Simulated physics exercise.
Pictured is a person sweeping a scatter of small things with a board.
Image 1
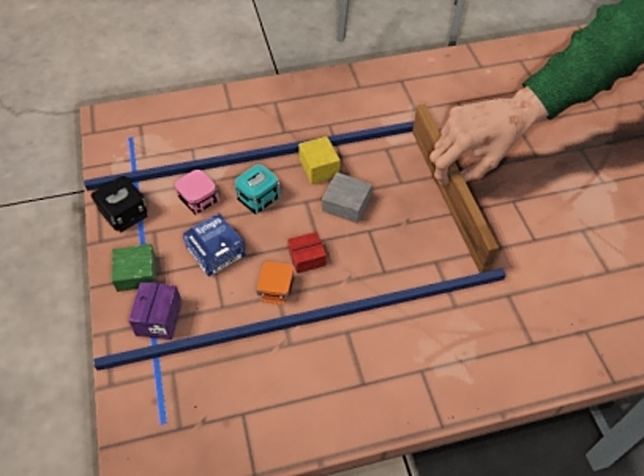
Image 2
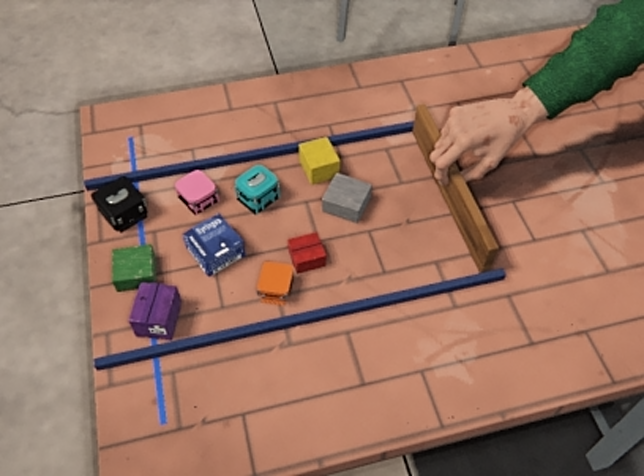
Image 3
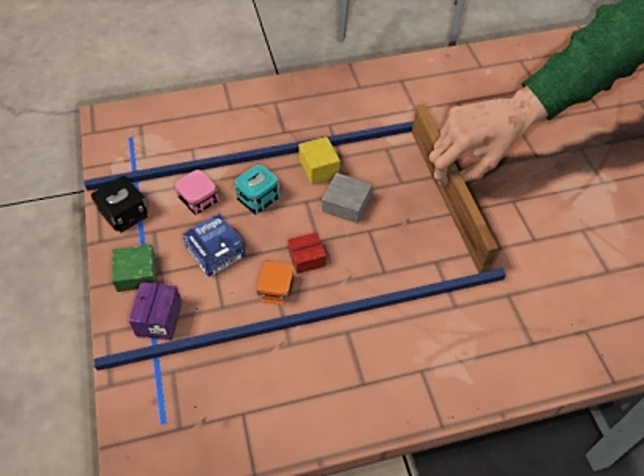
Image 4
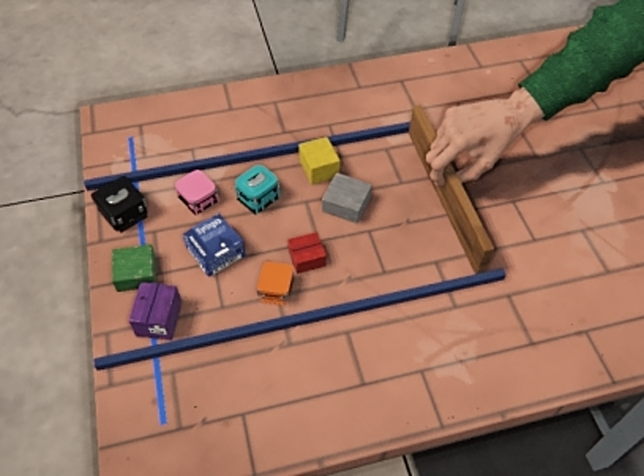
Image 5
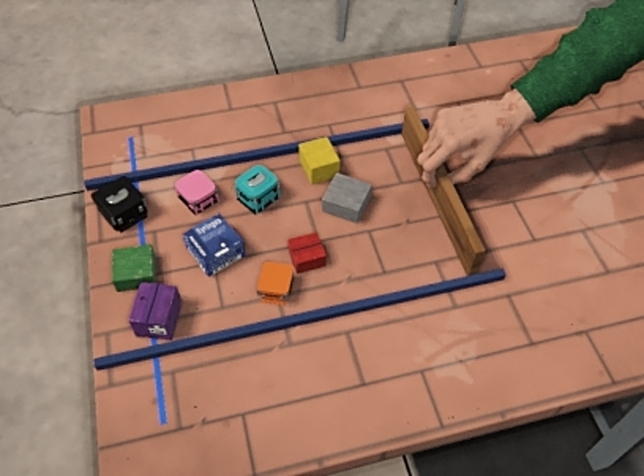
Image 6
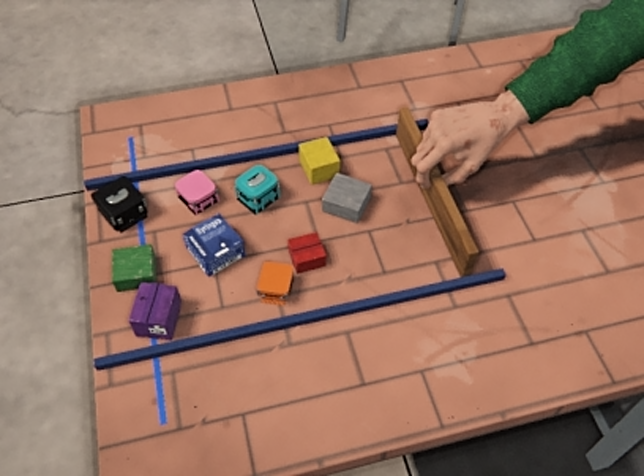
Wooden board held by a hand in a green sleeve sliding slightly left between blue rails, the scattered small coloured objects staying still.
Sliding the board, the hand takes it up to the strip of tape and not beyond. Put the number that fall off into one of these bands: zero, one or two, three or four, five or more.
That is three or four.
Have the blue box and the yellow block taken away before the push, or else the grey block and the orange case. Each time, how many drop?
2 in the first case and 2 in the second.
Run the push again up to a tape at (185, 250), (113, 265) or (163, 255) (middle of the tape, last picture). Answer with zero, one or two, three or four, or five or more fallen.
Lab note - count per position: 1 or 2; five or over; just one or two.
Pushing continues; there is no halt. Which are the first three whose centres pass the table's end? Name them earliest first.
Order, earliest first: Green block, black case, blue box.
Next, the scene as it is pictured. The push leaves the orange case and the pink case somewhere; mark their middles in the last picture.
The first sits around (135, 318), while the other sits around (88, 198).
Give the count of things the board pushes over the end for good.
It is 3, no more and no fewer.
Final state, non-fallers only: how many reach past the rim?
I get 3.
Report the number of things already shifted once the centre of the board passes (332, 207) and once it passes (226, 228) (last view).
At first I count 2, and then 8.
Early on, none off yet; black case at rest near (121, 205); green block at rest near (134, 268); purple box at rest near (156, 311).
Finally, the number that fall off is three or four; lost, blue box, green block and black case.
